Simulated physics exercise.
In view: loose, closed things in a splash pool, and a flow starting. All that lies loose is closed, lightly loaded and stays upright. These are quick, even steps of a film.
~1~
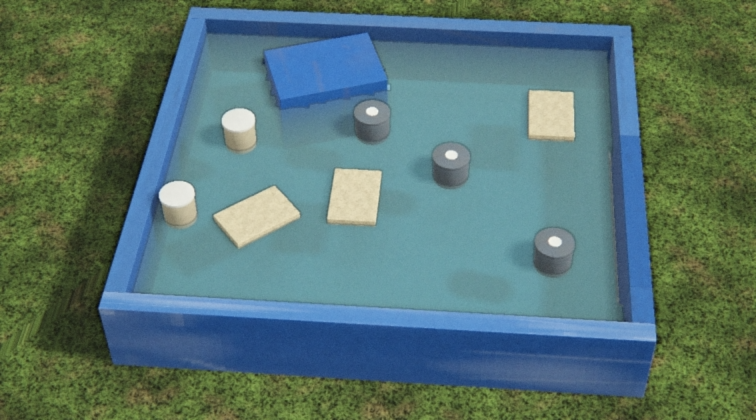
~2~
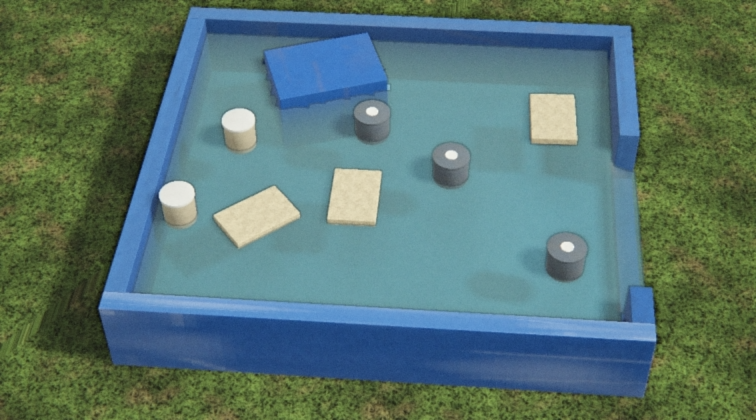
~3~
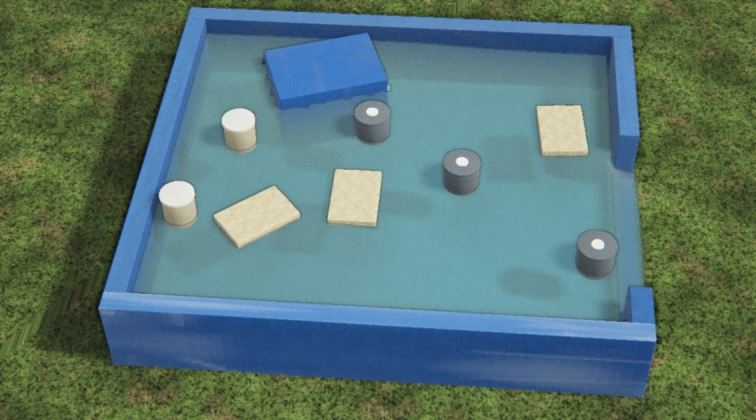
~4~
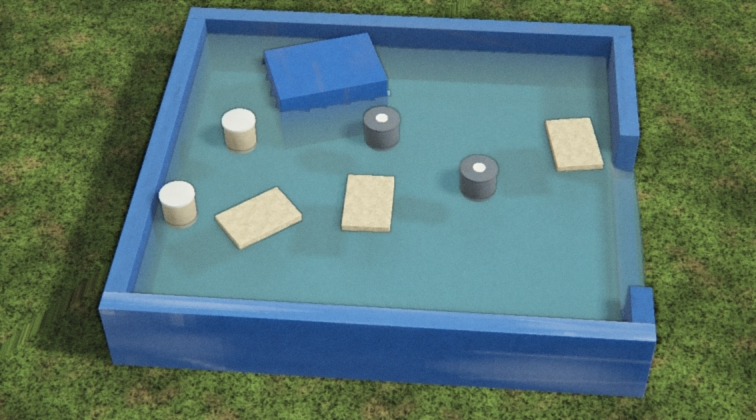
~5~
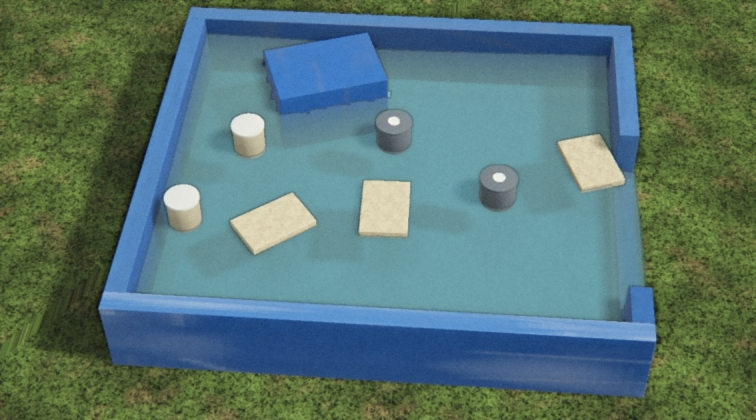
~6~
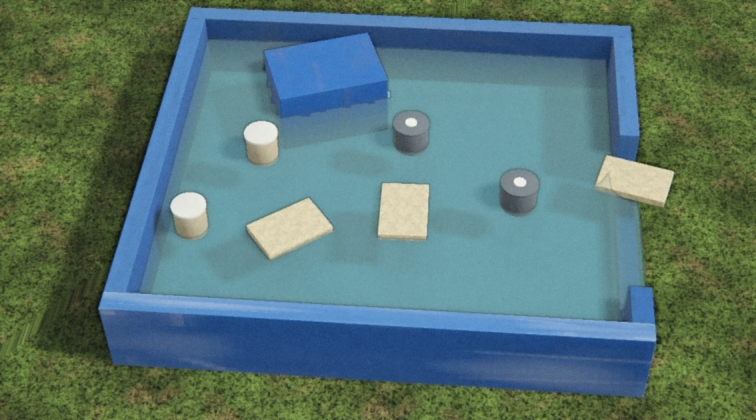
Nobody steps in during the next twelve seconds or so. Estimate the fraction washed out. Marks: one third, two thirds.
That comes to one to two thirds.
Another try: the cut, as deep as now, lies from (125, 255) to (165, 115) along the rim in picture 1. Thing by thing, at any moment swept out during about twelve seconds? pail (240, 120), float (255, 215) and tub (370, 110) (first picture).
In that order: Yes, carried outside, yes.
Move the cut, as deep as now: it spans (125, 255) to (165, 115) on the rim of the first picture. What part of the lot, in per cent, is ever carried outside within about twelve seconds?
Roughly 80 per cent.
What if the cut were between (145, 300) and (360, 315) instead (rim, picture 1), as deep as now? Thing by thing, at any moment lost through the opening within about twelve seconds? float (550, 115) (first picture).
Answer: Left behind.
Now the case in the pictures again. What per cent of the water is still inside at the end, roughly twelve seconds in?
I make it 48 per cent.
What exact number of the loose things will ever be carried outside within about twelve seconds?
It comes to 4.
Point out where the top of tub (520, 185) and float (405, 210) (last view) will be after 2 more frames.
Around (570, 188) and (434, 211).
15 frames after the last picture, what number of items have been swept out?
3 of them.
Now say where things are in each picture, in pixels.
In the first frame, a float at (551, 113) floats; a tub at (451, 156) floats; 0 of 8 have shifted.
In the second frame, a float at (553, 116) floats; a tub at (451, 156), afloat; 1 of 8 have shifted.
In the third frame, a float at (562, 128) floats, close to its start; a tub at (462, 163) floats, close to its start; 3 of 8 have shifted.
In the fourth frame, a float at (574, 142), afloat, close to its start; a tub at (479, 168) floats, close to its start; 5 of 8 have shifted.
In the fifth frame, a float at (591, 160), afloat, a stride from its start; a tub at (499, 178), afloat, a stride from its start; 7 of 8 have shifted.
In the sixth frame, a float at (635, 178), afloat, a stride from its start; a tub at (520, 183) floats, a stride from its start; 8 of 8 have shifted.
A moment on, 2 of 8 are out; 6 afloat.
Next, 3 of 8 are out; 5 afloat.
Later, 3 of 8 are out; 5 afloat.
In the end, 4 of 8 are out; 4 afloat.
